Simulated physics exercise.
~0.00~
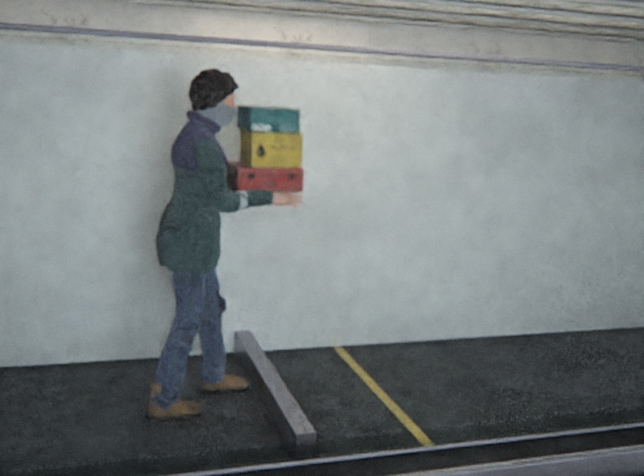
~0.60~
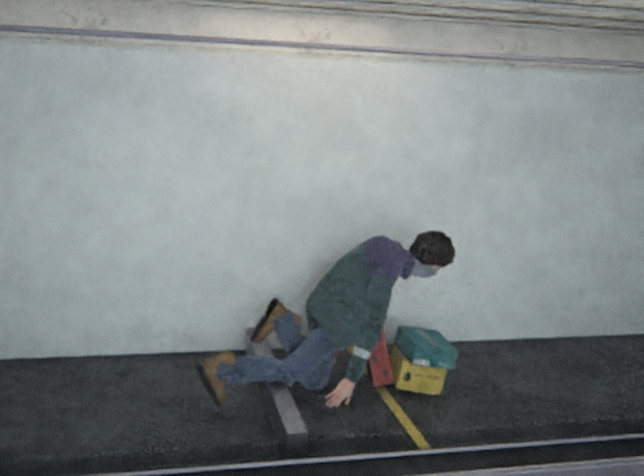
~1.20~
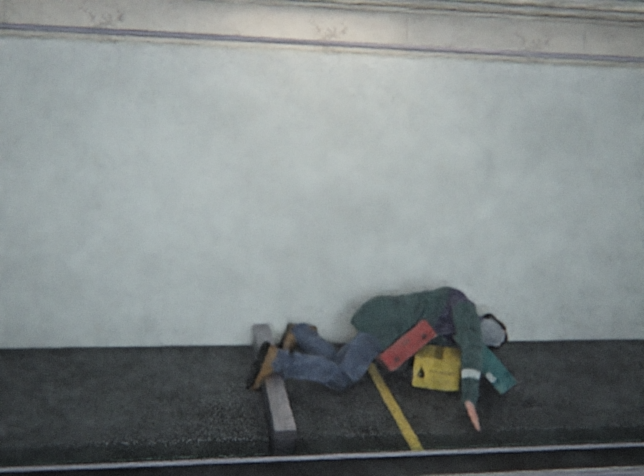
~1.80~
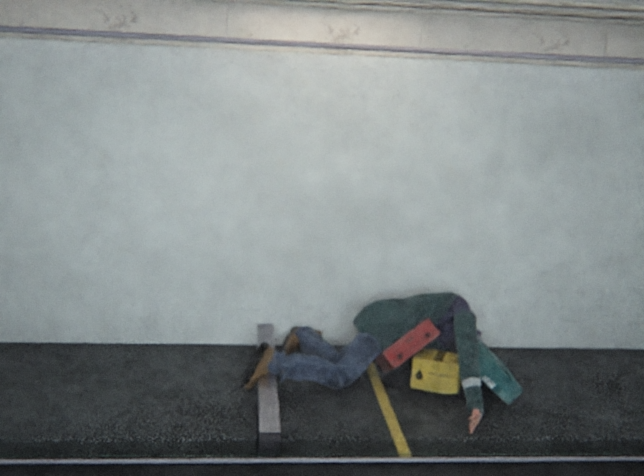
In a metro car, a person carrying a red toolbox, a yellow carton and a teal carton pitched forward over a floor rail, dropping the stack, and ended up slumped face down over the boxes, all three lying past the yellow line.
